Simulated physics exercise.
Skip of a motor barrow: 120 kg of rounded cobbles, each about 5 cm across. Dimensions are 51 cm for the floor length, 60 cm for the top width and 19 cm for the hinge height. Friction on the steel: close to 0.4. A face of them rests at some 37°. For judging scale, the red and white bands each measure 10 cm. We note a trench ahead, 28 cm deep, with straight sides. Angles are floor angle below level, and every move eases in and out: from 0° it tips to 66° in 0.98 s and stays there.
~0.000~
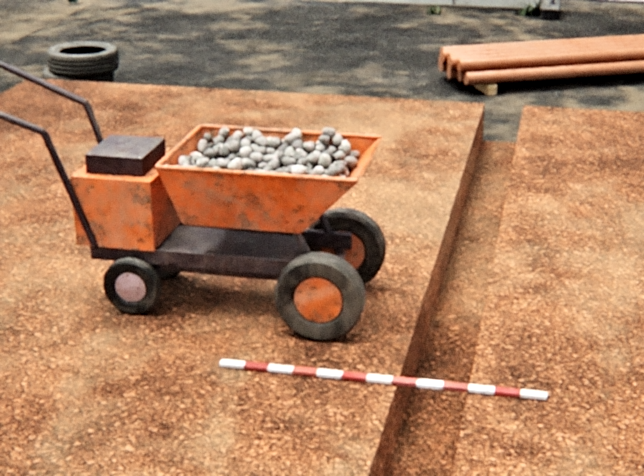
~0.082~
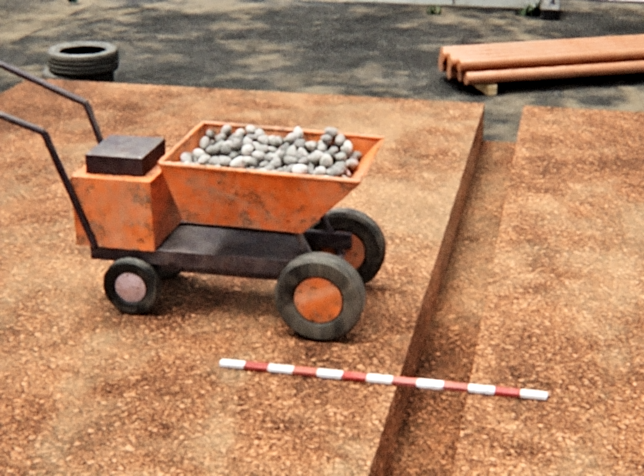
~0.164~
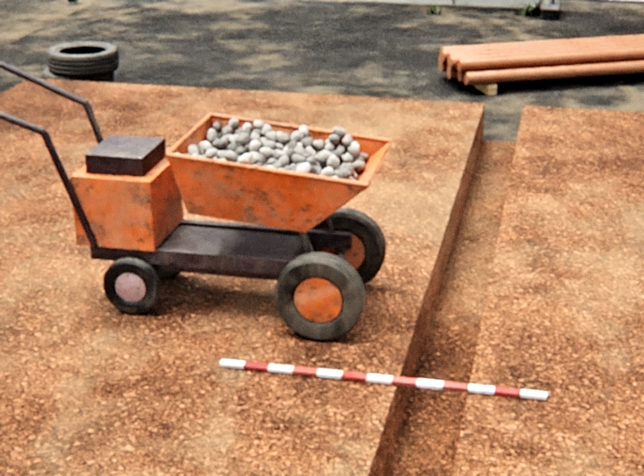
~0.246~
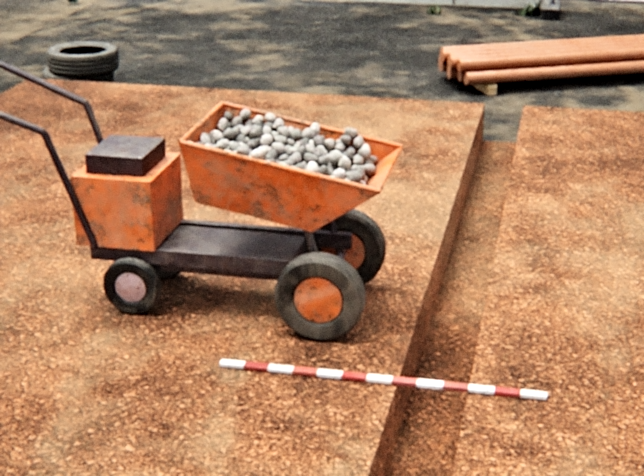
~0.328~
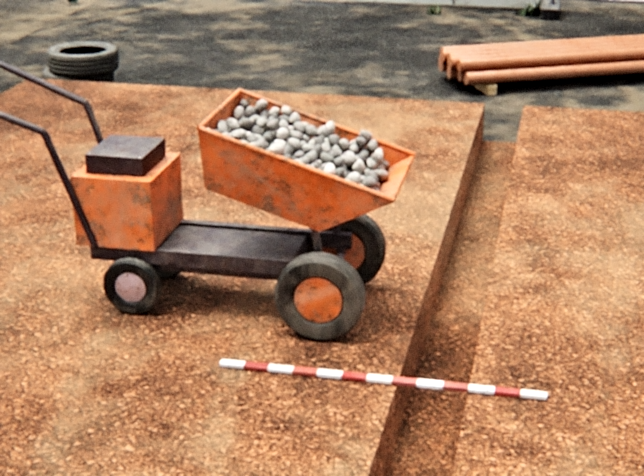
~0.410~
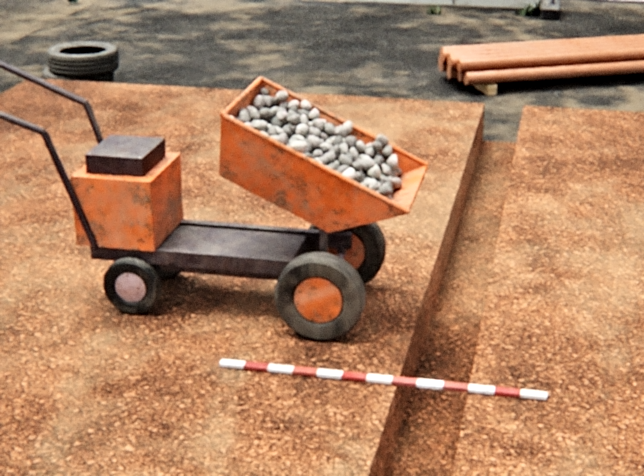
An orange motor barrow standing beside a straight-sided trench, its skip of grey stones tilting steadily forward to the right.
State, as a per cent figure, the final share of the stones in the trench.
The final share is about 25 per cent.
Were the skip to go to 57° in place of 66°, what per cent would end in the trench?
Then about 35 per cent.
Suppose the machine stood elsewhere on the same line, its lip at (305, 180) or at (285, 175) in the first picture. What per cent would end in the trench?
Roughly 75 in a hundred, then 90 in a hundred.
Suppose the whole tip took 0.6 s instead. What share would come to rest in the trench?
Near 15 per cent.
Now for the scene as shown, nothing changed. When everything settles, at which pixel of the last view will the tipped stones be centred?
The resting stones are centred at roughly (528, 322).
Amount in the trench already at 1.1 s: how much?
By that point it's something like 5 in a hundred.
After 0.7 s the floor is at 56°; 100 % in the skip; the foremost stones are at (451, 228).
After 1.1 s the floor is at 66°; 64 % in the skip, 4 % in the trench, 32 % past the trench; the foremost stones are at (549, 331).
After 1.4 s the floor is at 66°; 22 % in the skip, 7 % in the trench, 71 % past the trench; the foremost stones are past the picture's edge.
After 3.4 s the floor is at 66°; 0 % in the skip, 25 % in the trench, 75 % past the trench; the foremost stones are past the picture's edge.
